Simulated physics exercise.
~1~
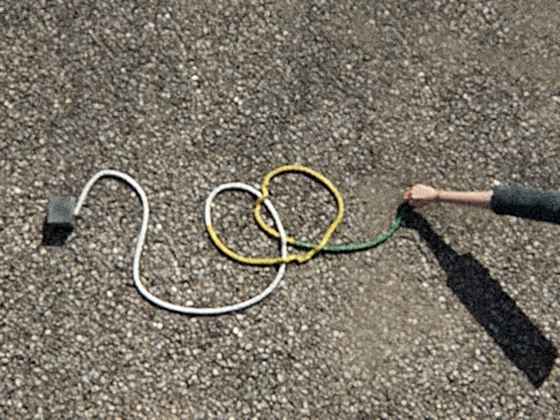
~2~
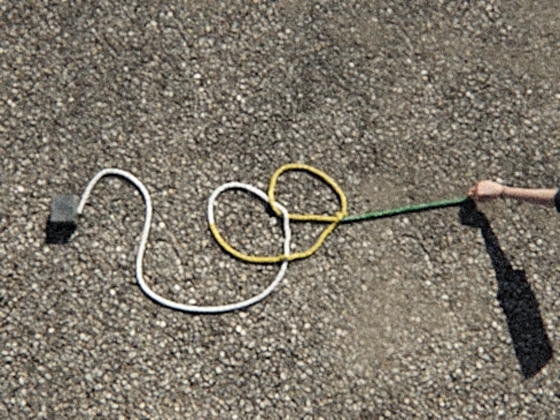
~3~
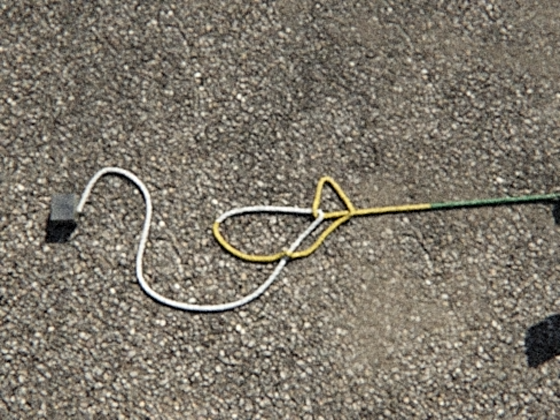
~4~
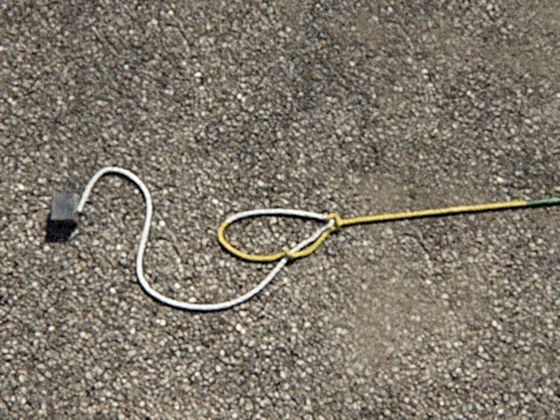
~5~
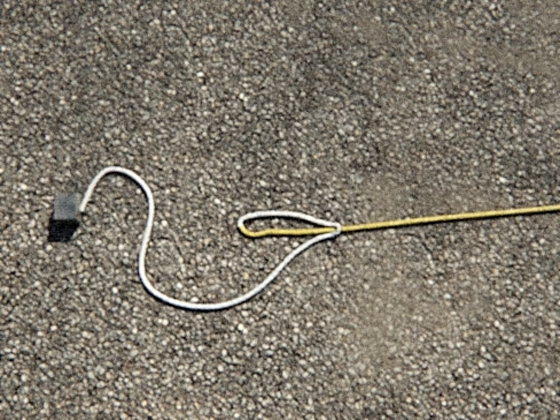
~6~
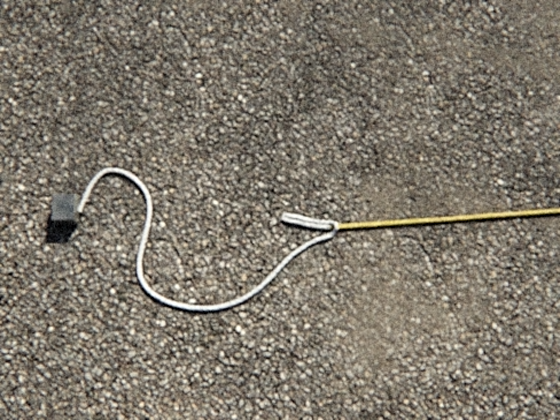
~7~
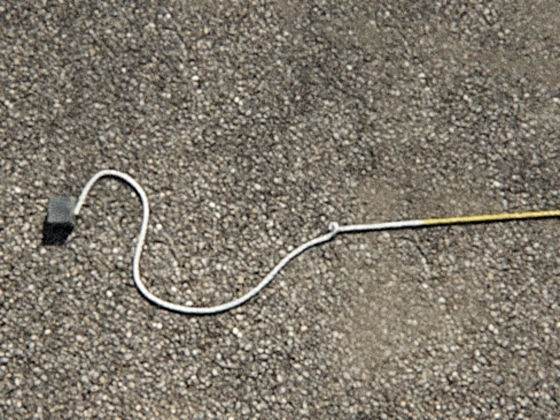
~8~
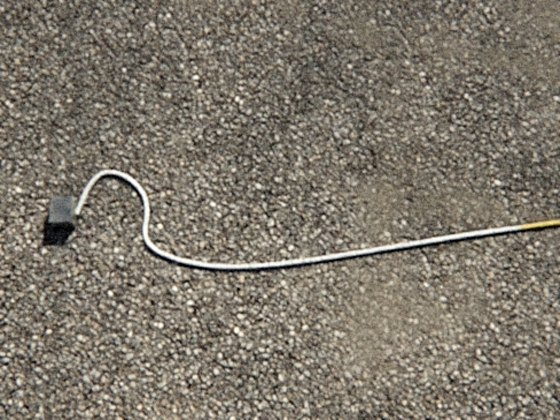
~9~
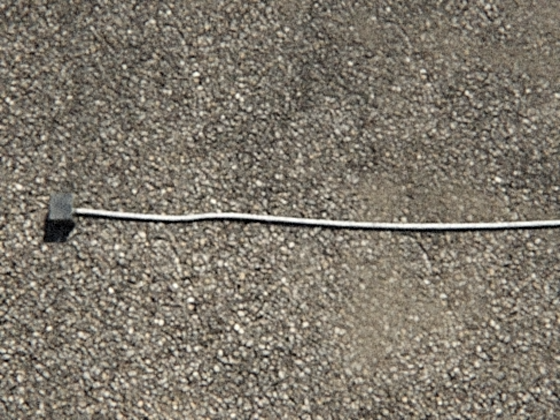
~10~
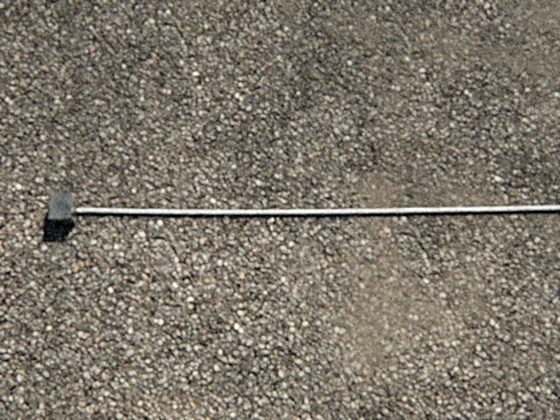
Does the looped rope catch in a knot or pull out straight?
It pulls out straight. The loops shrink and slip free, leaving the white part in a clear line from the block.
